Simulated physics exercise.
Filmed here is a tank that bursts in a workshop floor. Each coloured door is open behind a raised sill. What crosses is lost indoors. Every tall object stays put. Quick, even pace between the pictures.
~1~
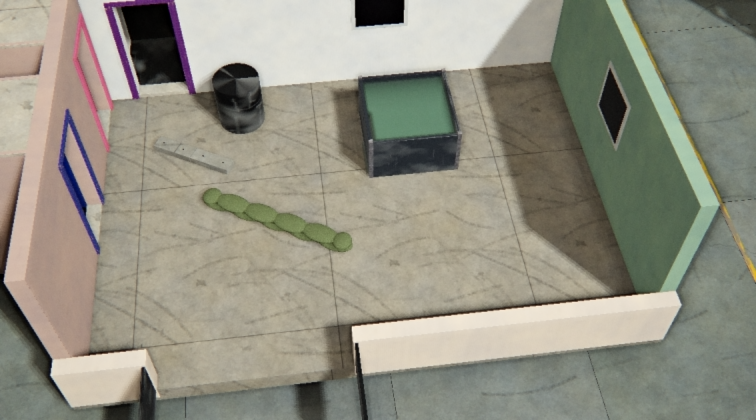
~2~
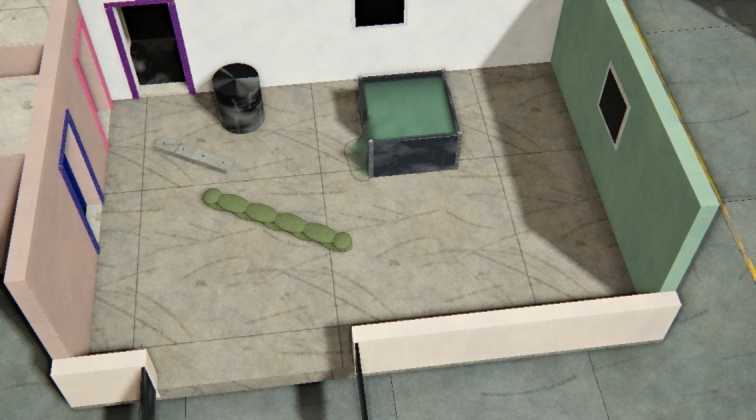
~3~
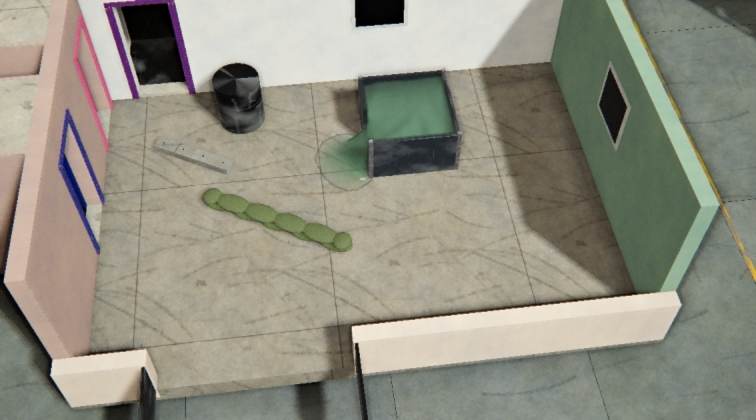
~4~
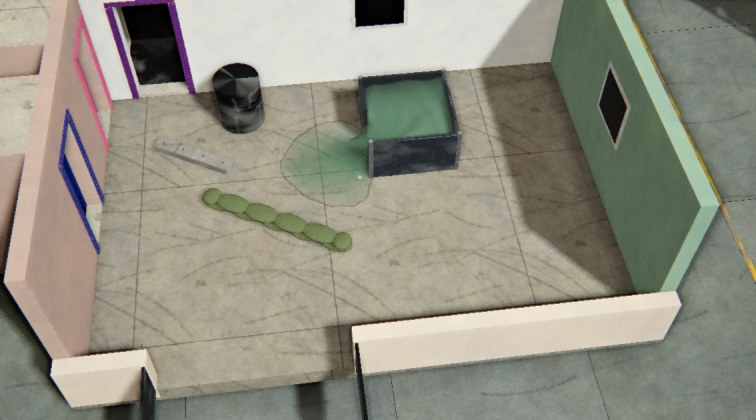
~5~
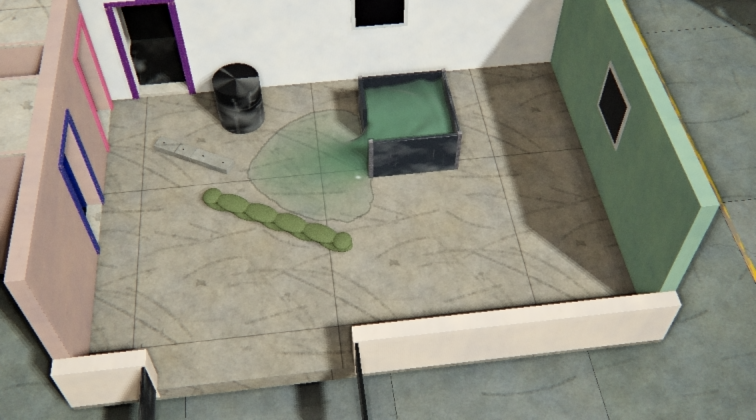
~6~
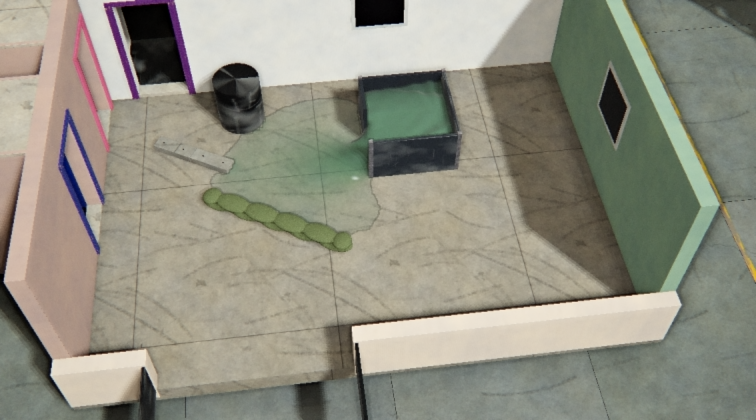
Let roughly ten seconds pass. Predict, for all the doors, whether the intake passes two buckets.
At the end, blue door: Over two buckets, pink door: Over two buckets, purple door: Over two buckets.
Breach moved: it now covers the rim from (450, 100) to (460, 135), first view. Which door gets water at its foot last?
The one in blue.
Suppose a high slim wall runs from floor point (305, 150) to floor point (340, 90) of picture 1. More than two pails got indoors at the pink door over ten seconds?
Note: Pink above threshold.
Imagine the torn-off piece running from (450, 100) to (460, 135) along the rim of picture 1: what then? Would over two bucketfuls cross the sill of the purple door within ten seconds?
Result - the purple door misses the line.
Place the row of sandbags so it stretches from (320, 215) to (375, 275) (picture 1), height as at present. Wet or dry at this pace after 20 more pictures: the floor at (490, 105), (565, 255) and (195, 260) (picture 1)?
Spared, spared, submerged.
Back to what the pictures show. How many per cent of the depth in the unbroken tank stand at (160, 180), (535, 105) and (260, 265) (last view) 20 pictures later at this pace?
Respectively 6, 0 and 0 per cent.
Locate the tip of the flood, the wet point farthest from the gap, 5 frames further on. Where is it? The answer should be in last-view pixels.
(103, 213).
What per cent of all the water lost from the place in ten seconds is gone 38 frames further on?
About 65 per cent.
A moment on, water covers 20 % of the floor; the blue door not reached, the pink door not reached, the purple door not reached.
Next, water covers 30 % of the floor; the blue door under two buckets in, the pink door under two buckets in, the purple door wet at the sill, nothing in.
Then, water covers 35 % of the floor; the blue door over two buckets in, the pink door over two buckets in, the purple door under two buckets in.
Later, water covers 45 % of the floor; the blue door over two buckets in, the pink door far over two buckets in, the purple door over two buckets in.
In the end, water covers 60 % of the floor; the blue door over two buckets in, the pink door far over two buckets in, the purple door over two buckets in.
